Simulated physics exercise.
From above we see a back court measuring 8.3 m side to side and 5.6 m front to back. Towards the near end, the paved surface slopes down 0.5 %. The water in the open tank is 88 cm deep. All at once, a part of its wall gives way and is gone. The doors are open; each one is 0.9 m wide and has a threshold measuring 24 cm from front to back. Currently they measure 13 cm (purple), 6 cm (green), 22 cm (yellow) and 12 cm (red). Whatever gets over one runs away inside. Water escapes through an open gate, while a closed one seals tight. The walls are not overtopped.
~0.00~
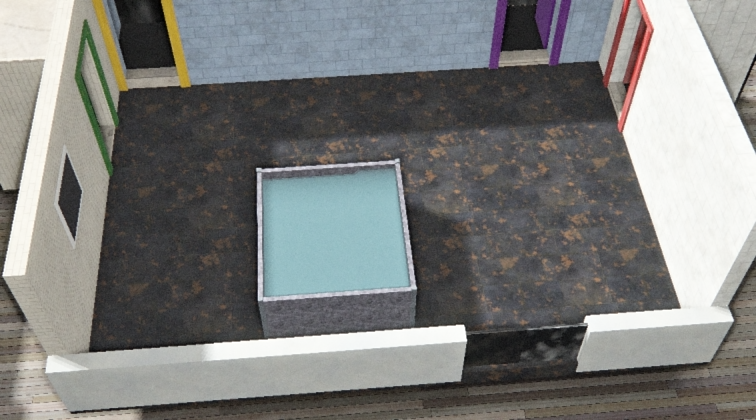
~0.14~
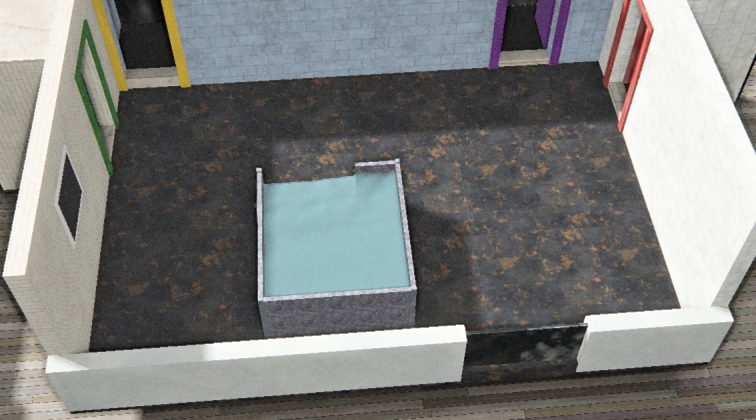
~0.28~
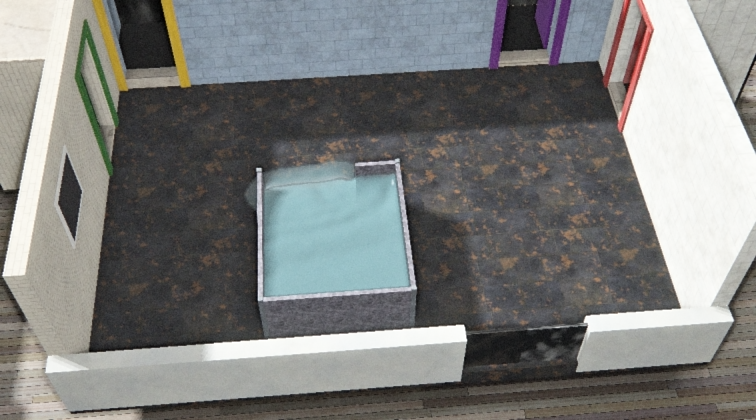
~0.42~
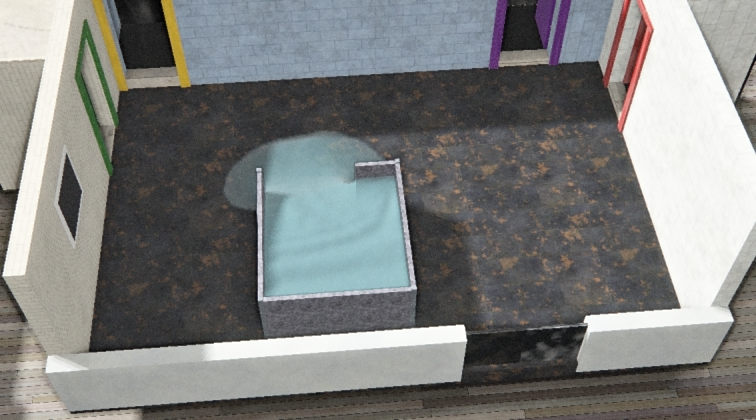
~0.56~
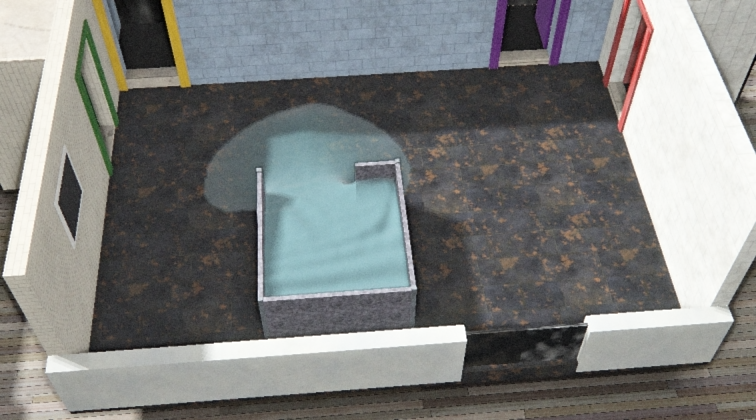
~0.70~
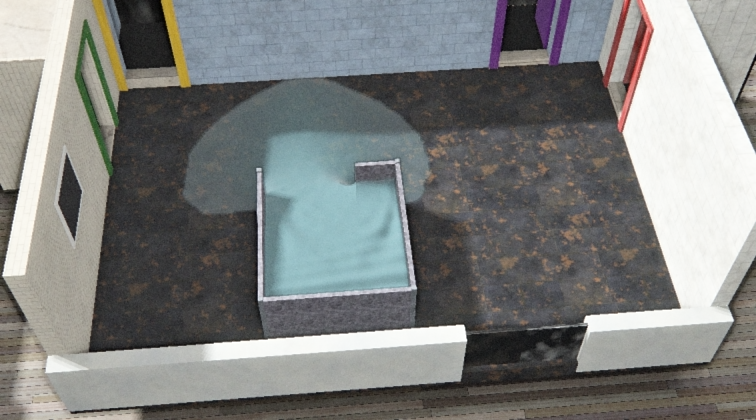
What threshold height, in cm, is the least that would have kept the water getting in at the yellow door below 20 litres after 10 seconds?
The least height is about 34 cm.
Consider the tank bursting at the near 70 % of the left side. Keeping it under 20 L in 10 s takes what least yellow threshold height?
In that case about 29 cm.
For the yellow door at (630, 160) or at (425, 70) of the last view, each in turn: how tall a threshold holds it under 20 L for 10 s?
Around 8.0 and 12.5 cm respectively.
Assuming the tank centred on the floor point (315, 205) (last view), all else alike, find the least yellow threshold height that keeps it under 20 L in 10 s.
Then about 35 centimetres at the least.
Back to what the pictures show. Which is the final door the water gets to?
Last: Red.
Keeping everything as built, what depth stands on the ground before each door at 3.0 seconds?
Centimetres: Purple = 7, green = 19, yellow = 32, red = 14.
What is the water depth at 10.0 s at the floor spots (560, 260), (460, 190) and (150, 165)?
Roughly 9, 5 and 7 cm, in turn.
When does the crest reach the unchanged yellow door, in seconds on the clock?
Roughly at 2.6 s.
After 1.4 s water covers 30 % of the floor, deepest (48 cm) near (290, 87); 11 cm at the yellow door, 0 litres in over its 22 cm threshold.
After 3.0 s water covers 45 % of the floor, deepest (41 cm) near (121, 89); 32 cm at the yellow door, 44 litres in over its 22 cm threshold.
After 10.0 s water covers 100 % of the floor, deepest (15 cm) near (460, 357); 7 cm at the yellow door, 81 litres in over its 22 cm threshold.
At the yellow door as built, the water arrived by 1.3 s and peaked near 34 cm at 2.6 s.
With a threshold of 30 cm, 33 litres would have come in within the 10 s; with 40.5 cm, 7 litres. So under 20 litres takes about 34 cm.
